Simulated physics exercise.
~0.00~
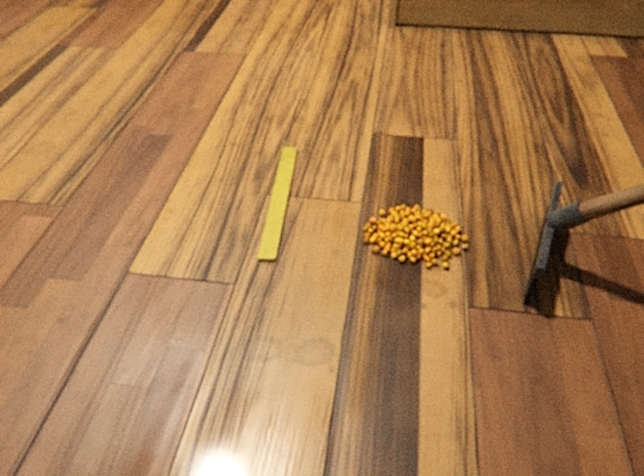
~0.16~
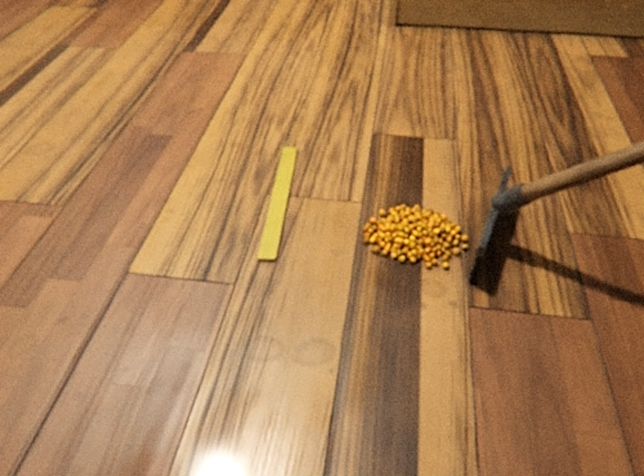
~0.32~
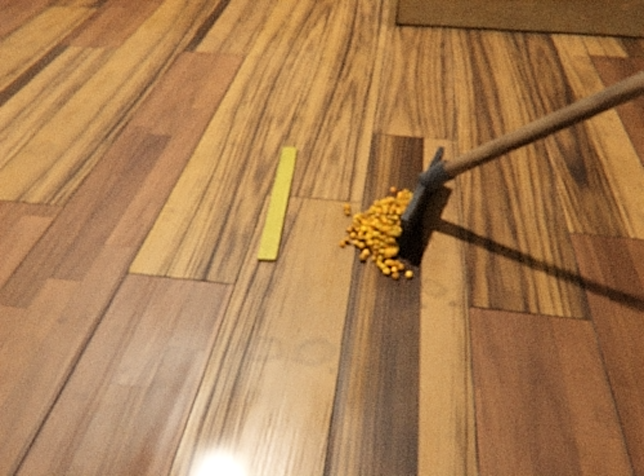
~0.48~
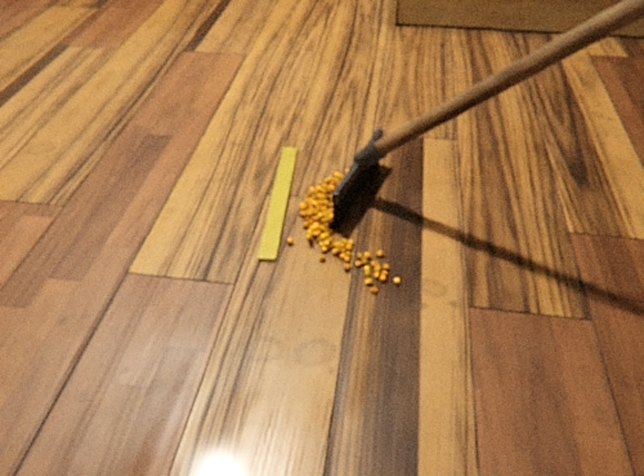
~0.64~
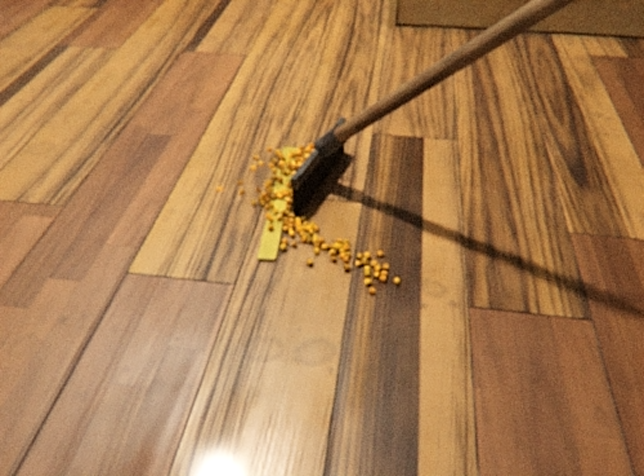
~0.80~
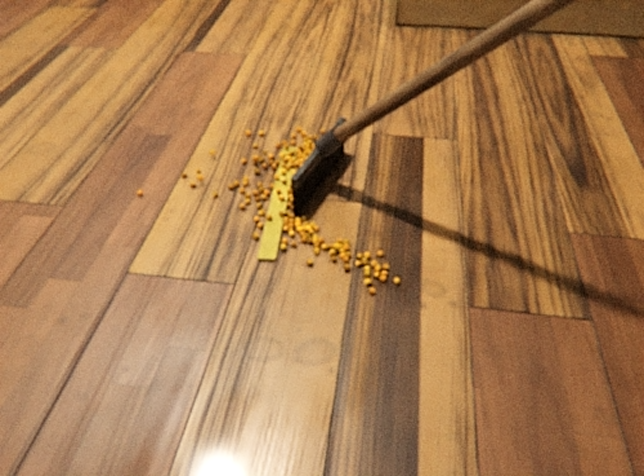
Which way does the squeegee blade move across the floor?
The blade moves to the left, pushing the kernels toward the yellow strip before it stops.
